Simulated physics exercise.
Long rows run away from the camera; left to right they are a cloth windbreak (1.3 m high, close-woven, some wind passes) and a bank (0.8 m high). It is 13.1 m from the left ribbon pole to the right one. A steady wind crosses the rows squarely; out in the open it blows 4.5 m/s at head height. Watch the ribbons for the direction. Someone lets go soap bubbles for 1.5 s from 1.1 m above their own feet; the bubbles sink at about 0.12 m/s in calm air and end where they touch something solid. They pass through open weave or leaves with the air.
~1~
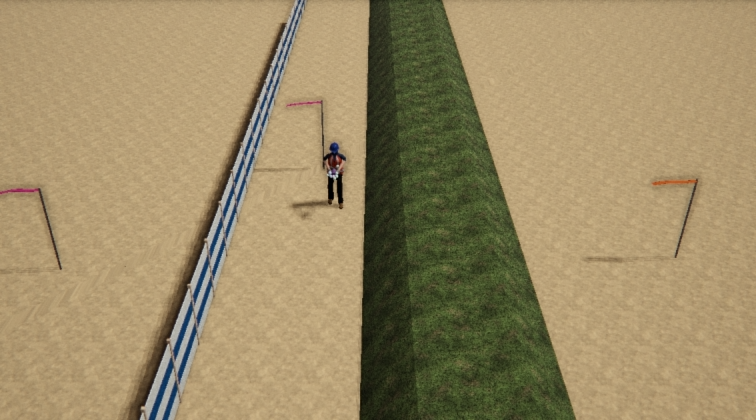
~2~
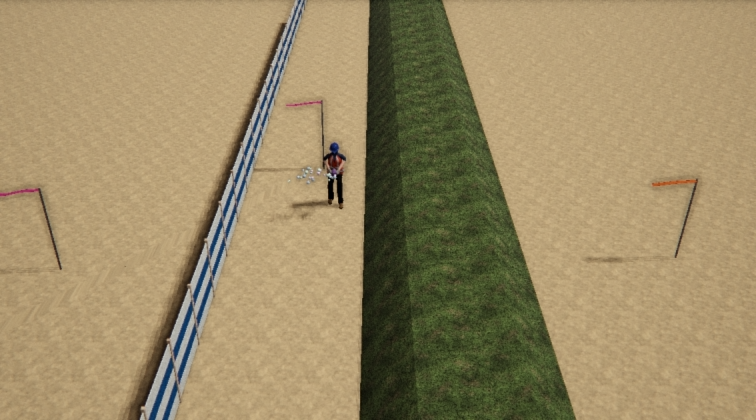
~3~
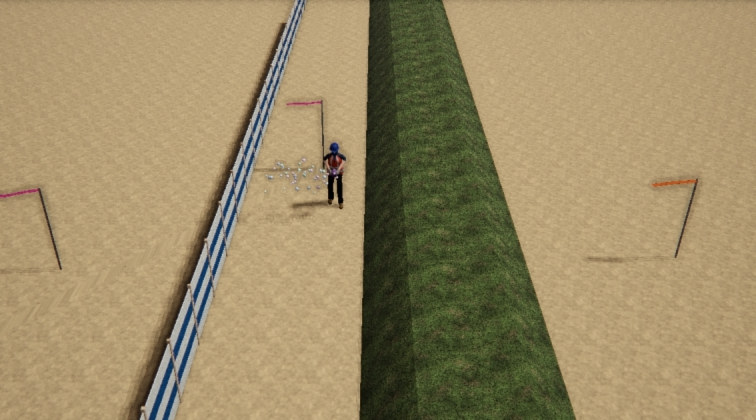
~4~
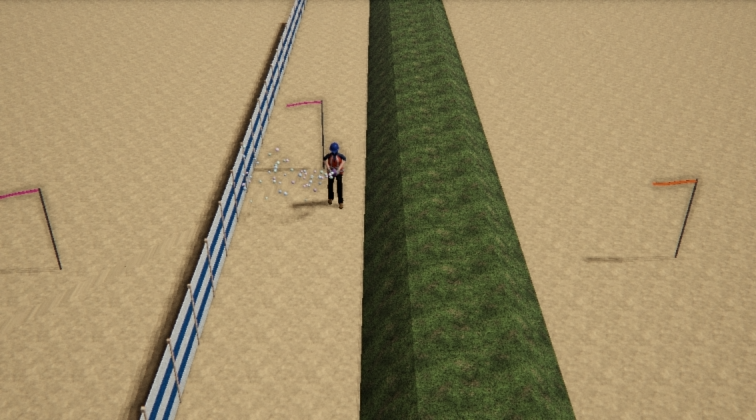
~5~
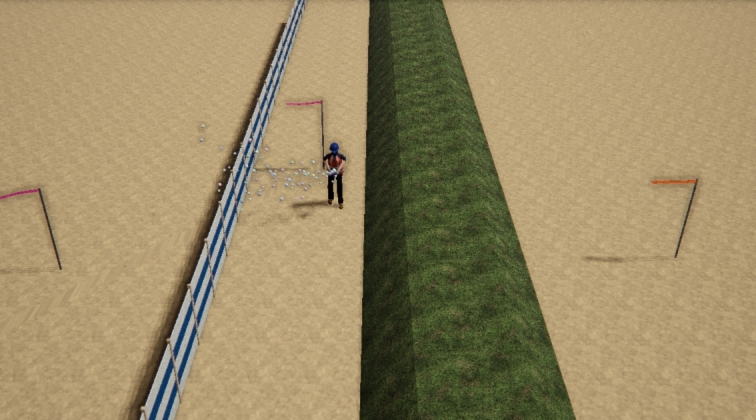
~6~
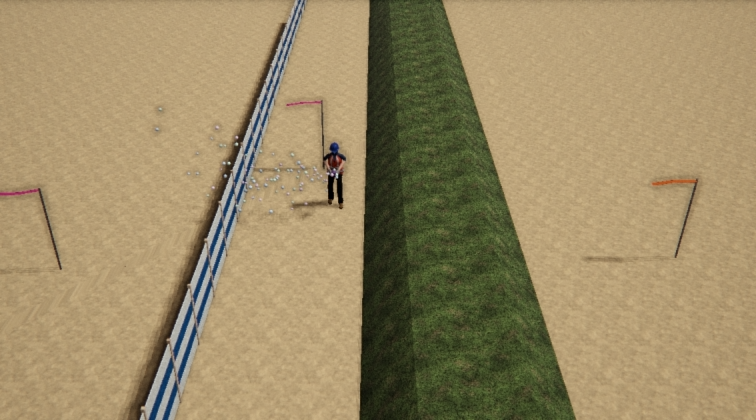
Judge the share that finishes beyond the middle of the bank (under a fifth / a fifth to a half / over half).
It is less than a fifth that ends up on the far side.
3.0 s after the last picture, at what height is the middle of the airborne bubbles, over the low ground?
About 1.0 m.
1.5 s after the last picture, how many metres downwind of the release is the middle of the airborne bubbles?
Roughly 3.0 m.
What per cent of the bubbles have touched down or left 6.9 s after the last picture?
Some 50 per cent.
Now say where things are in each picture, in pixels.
The bubbles in the air span x = 330 to 335 around y = 175, in the first picture.
The right ribbon ends at (652, 185), leaning 85 degrees to the left and the bubbles in the air span x = 295 to 335 around y = 175, in the second picture.
The inner ribbon ends at (286, 105), leaning 85 degrees to the left, the bubbles in the air span x = 265 to 330 around y = 175 and the top of the bank crosses (440, 188), in the third picture.
The bubbles in the air span x = 235 to 330 around y = 175, in the fourth picture.
The right ribbon ends at (652, 183), leaning 85 degrees to the left and the bubbles in the air span x = 215 to 330 around y = 175, in the fifth picture.
The inner ribbon ends at (286, 105), leaning 85 degrees to the left, the bubbles in the air span x = 175 to 330 around y = 175 and the top of the cloth windbreak crosses (234, 167), in the sixth picture.
Then, 1.5 s after the last picture, 10 % is no longer flying here, and 0 % is beyond the bank; the middle of what still flies is 0.9 m above the low ground, near (199, 180).
Then, 3.0 s after the last picture, 22 % is no longer flying here, and 0 % is beyond the bank; the middle of what still flies is 1.0 m above the low ground, near (46, 177).
Then, 6.9 s after the last picture, 50 % is no longer flying here, and 0 % is beyond the bank.
Then, 19.0 s after the last picture, 98 % is no longer flying here, and 0 % is beyond the bank.
Then, 44.0 s after the last picture, 100 % is no longer flying here, and 0 % is beyond the bank.
